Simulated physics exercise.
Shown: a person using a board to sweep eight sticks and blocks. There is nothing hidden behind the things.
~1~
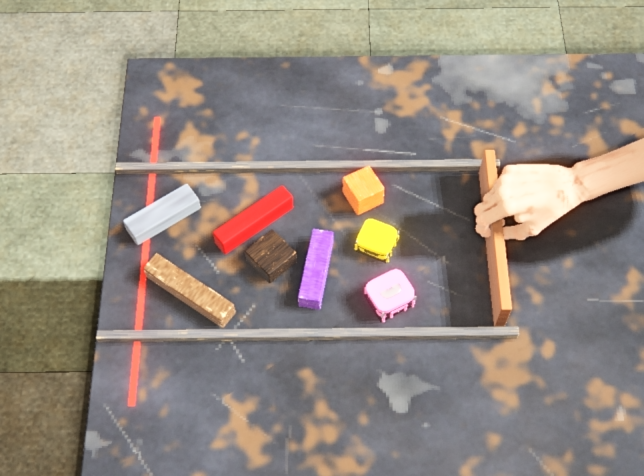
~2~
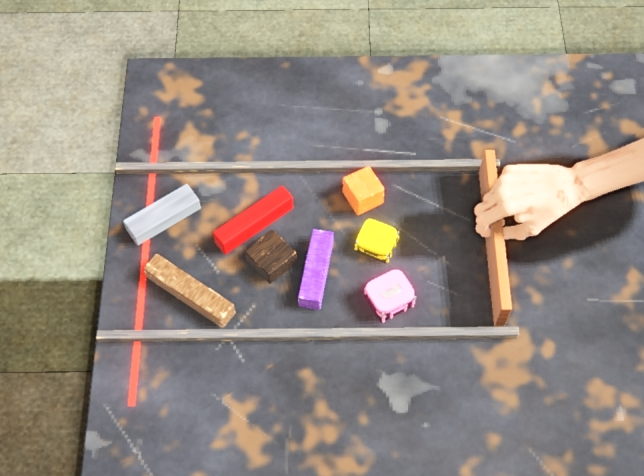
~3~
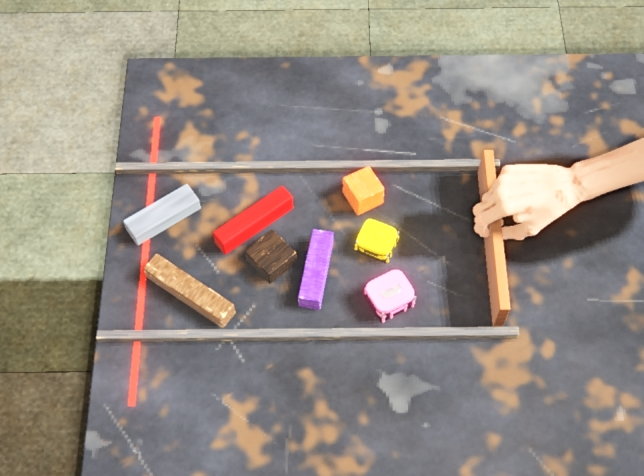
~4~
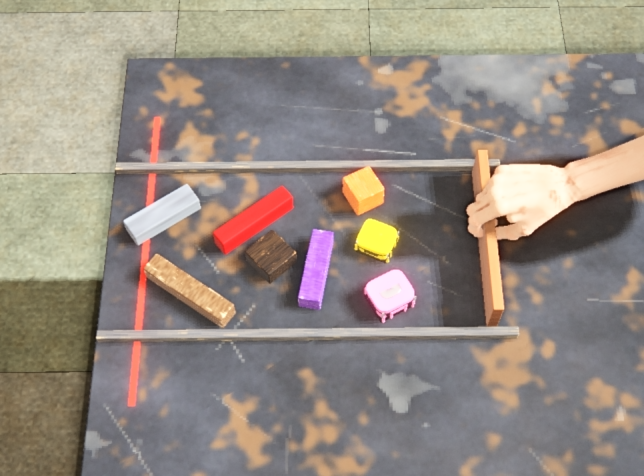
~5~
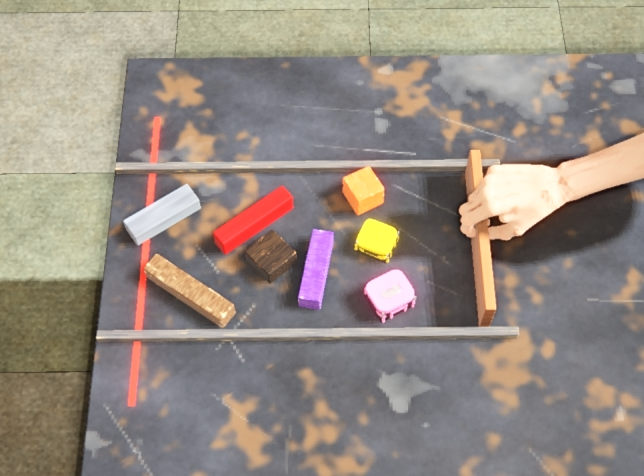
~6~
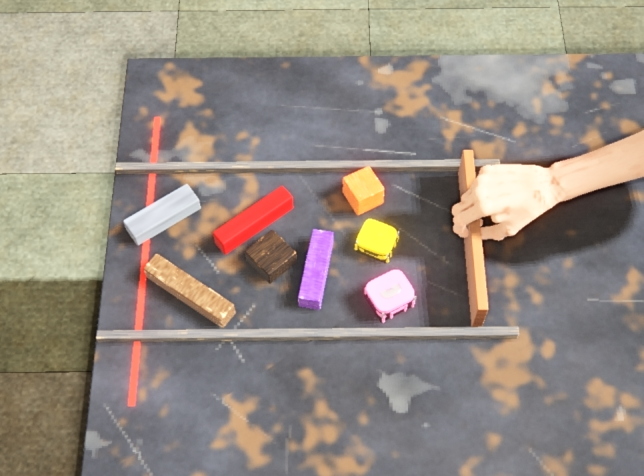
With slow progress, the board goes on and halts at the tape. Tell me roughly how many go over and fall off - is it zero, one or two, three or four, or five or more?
Expect a large batch, five at least, to go down.
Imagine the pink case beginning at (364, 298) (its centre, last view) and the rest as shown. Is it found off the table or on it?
It simply keeps its place on top.
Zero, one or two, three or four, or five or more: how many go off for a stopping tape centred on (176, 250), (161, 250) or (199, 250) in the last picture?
The counts for the three tapes are 1 or 2, three to four and no fall at all.
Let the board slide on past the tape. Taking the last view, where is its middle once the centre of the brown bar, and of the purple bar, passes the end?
Estimated middle: (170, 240), and (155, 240) for the other.
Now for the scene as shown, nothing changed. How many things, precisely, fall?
The count is 5.
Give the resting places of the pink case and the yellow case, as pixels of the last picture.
The pink case stops around (119, 285); the yellow case around (127, 249).
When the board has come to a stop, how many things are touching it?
That makes 3.
Early on, none off yet; grey stick at rest near (162, 215); brown bar at rest near (189, 291); red stick at rest near (253, 219).
Finally, the number that fall off is five or more; lost, purple bar, black block, red stick, brown bar and grey stick.
